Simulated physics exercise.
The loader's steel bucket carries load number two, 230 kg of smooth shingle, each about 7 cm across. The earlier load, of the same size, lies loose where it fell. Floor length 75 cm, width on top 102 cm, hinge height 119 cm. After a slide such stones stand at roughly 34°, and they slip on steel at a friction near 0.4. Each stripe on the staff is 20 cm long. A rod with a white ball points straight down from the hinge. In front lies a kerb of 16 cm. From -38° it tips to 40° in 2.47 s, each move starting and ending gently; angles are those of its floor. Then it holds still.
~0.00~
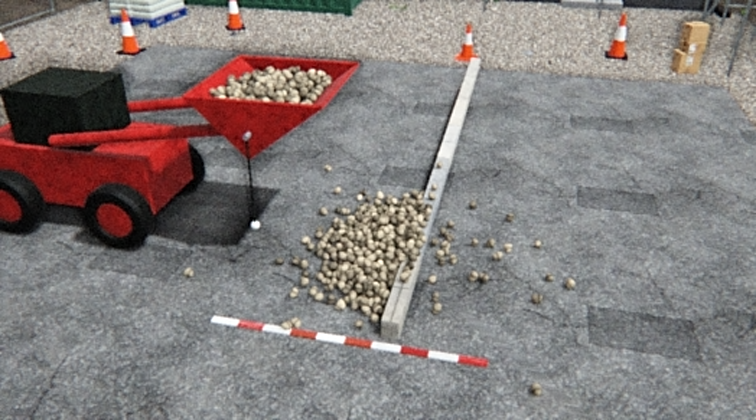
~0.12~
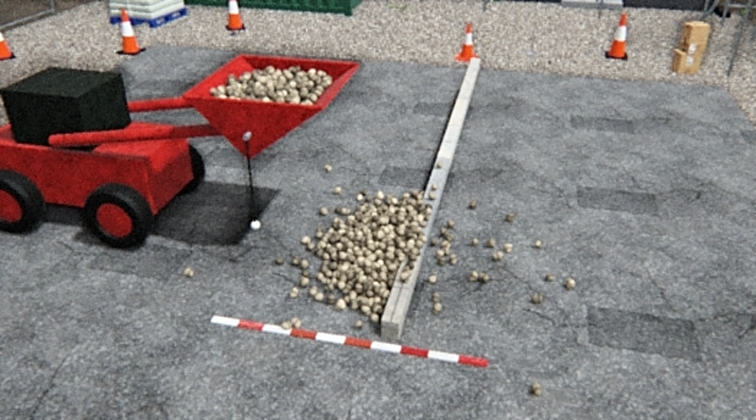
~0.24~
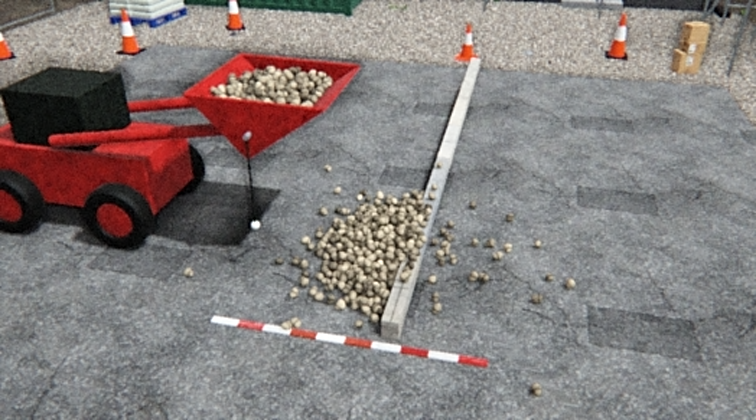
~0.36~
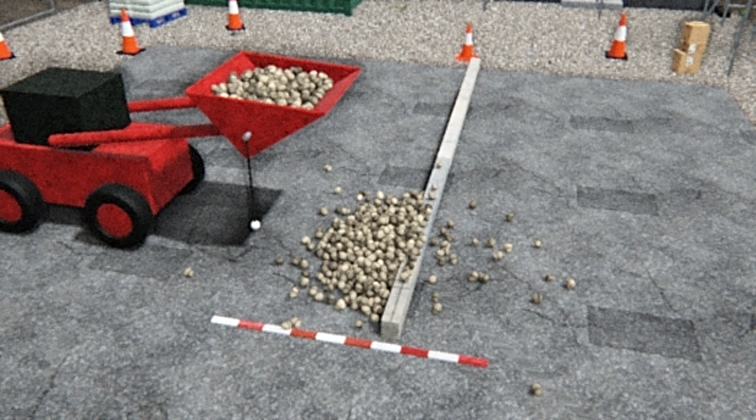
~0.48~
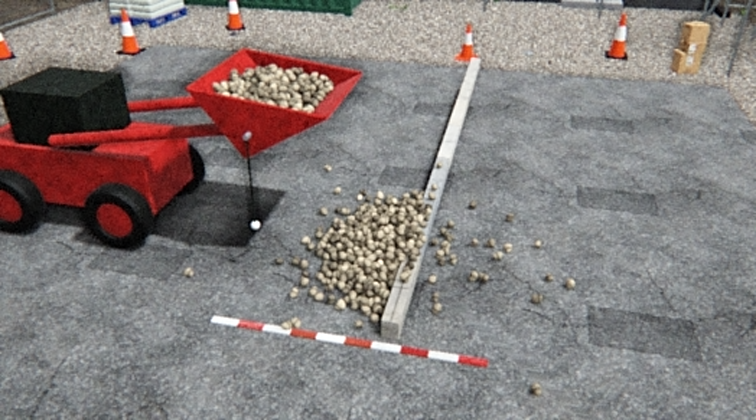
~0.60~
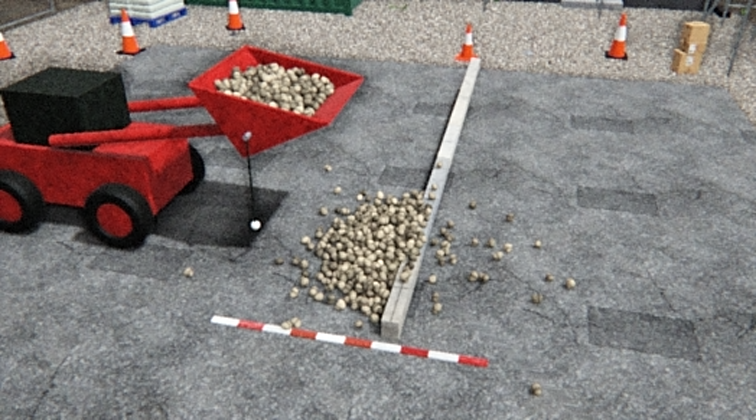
A red loader held a raised bucket full of pale, roundish stones, and the bucket tilted slightly forward while the loose stone pile below, heaped against a long grey kerb, stayed still.
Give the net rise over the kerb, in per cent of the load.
Some 2 per cent is added.
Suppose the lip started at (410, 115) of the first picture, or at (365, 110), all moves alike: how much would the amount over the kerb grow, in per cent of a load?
About 100 and 45 per cent.
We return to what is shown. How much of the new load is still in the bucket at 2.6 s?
Roughly 0 per cent is still inside.
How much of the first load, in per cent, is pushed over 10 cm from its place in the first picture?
Roughly 15 per cent of them.
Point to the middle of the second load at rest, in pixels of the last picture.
Near (361, 233).
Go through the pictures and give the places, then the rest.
In the first picture, the bucket is at -38°, its lip at (322, 108); the top of the load is at (263, 78). The earlier load is highest near (399, 226), 25 cm above ground level, 95 % on this side of the kerb, 5 % over the kerb.
In the second picture, lip at (322, 108), floor tilted -37°, highest stones at (255, 78); the stones move at 0.0 m/s on average.
In the third picture, lip at (323, 111), floor tilted -36°, highest stones at (256, 77); the stones move at 0.1 m/s on average.
In the fourth picture, lip at (325, 114), floor tilted -34°, highest stones at (253, 77); the stones move at 0.1 m/s on average.
In the fifth picture, lip at (326, 118), floor tilted -30°, highest stones at (249, 75); the stones move at 0.1 m/s on average.
In the sixth picture, the bucket is at -26°, its lip at (328, 124); the top of the load is at (251, 74); the stones move at 0.1 m/s on average.
After 1.9 s the floor is at 28°; in per cent of one load, 82 in the bucket, 113 on this side of the kerb, 5 over the kerb; the foremost stones are at (530, 272).
After 2.6 s the floor is at 40°; in per cent of one load, 1 in the bucket, 194 on this side of the kerb, 6 over the kerb; the foremost stones are at (530, 272).
After 2.9 s the floor is at 40°; in per cent of one load, 0 in the bucket, 194 on this side of the kerb, 6 over the kerb; the foremost stones are at (530, 272).
After 5.4 s the floor is at 40°; in per cent of one load, 0 in the bucket, 193 on this side of the kerb, 7 over the kerb; the foremost stones are at (532, 274). Net gain over the kerb, 2.
